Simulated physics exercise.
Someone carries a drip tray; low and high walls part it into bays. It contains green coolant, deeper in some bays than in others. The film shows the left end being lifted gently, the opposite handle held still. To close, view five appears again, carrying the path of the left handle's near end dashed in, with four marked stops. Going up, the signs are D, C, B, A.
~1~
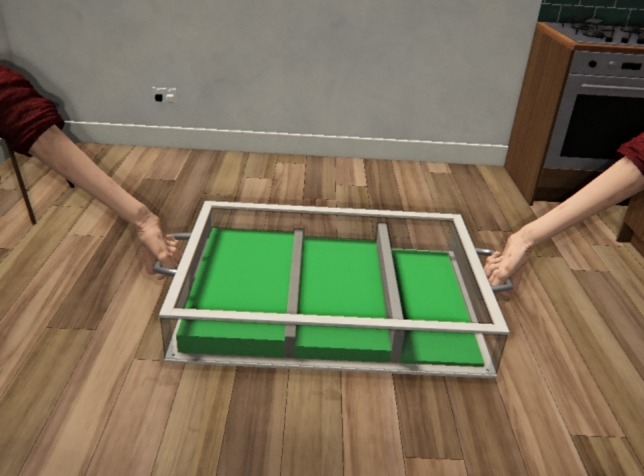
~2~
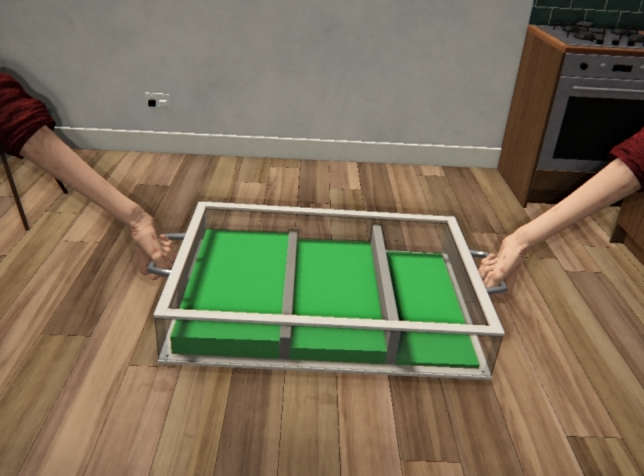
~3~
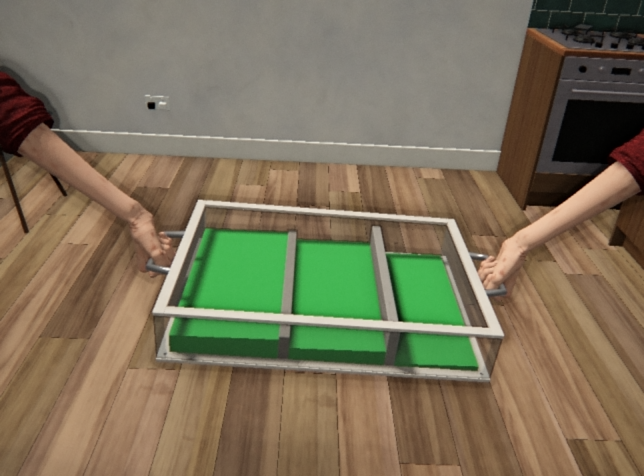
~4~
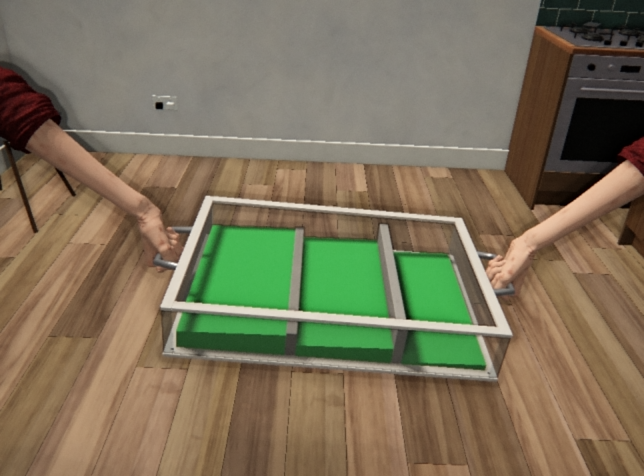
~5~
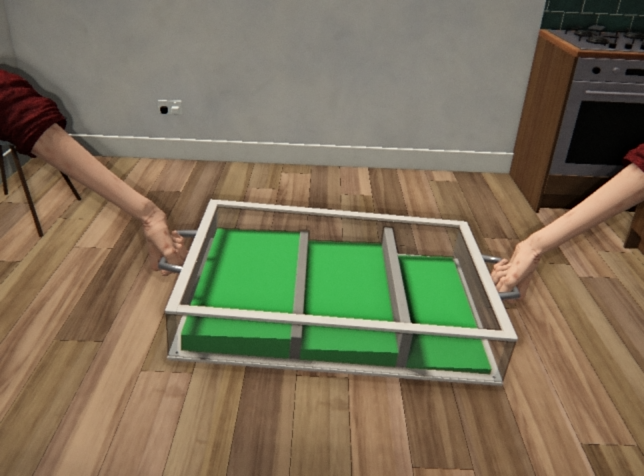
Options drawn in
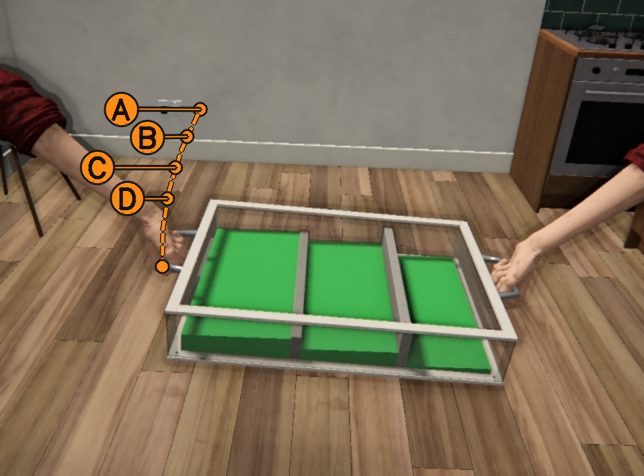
A clear tray of green liquid, held by two hands, sways slightly left, then right.
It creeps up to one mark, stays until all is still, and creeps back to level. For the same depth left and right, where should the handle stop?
Take C.
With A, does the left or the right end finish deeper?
The right end bay.
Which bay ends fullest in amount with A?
The right bay.
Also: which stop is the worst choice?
Here it is stop A.
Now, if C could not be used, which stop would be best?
That would be D.
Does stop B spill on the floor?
No, all stays in.
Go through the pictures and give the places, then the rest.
In the first frame, the tray is level; deepest in the left bay, at (246, 277), shallowest in the right; left handle at (165, 253).
The second frame shows tipped about 1° down to the right; no wall is crossed; left handle at (158, 253).
The third frame shows tipped about 2° down to the right; no wall is crossed; left handle at (157, 250).
The fourth frame shows tipped about 3° down to the right; no wall is crossed; left handle at (165, 246).
The fifth frame shows tipped about 3° down to the right; deepest in the left bay, at (251, 276), shallowest in the right; left handle at (170, 249).
On the marked copy, A at (200, 109); B at (186, 136); C at (175, 167); D at (167, 198).
With A, the right end bay stands much deeper than the other; nothing spills.
With B, the right end bay stands much deeper than the other; nothing spills.
With C, the two end bays stand about equally deep; nothing spills.
With D, the left end bay stands much deeper than the other; nothing spills.
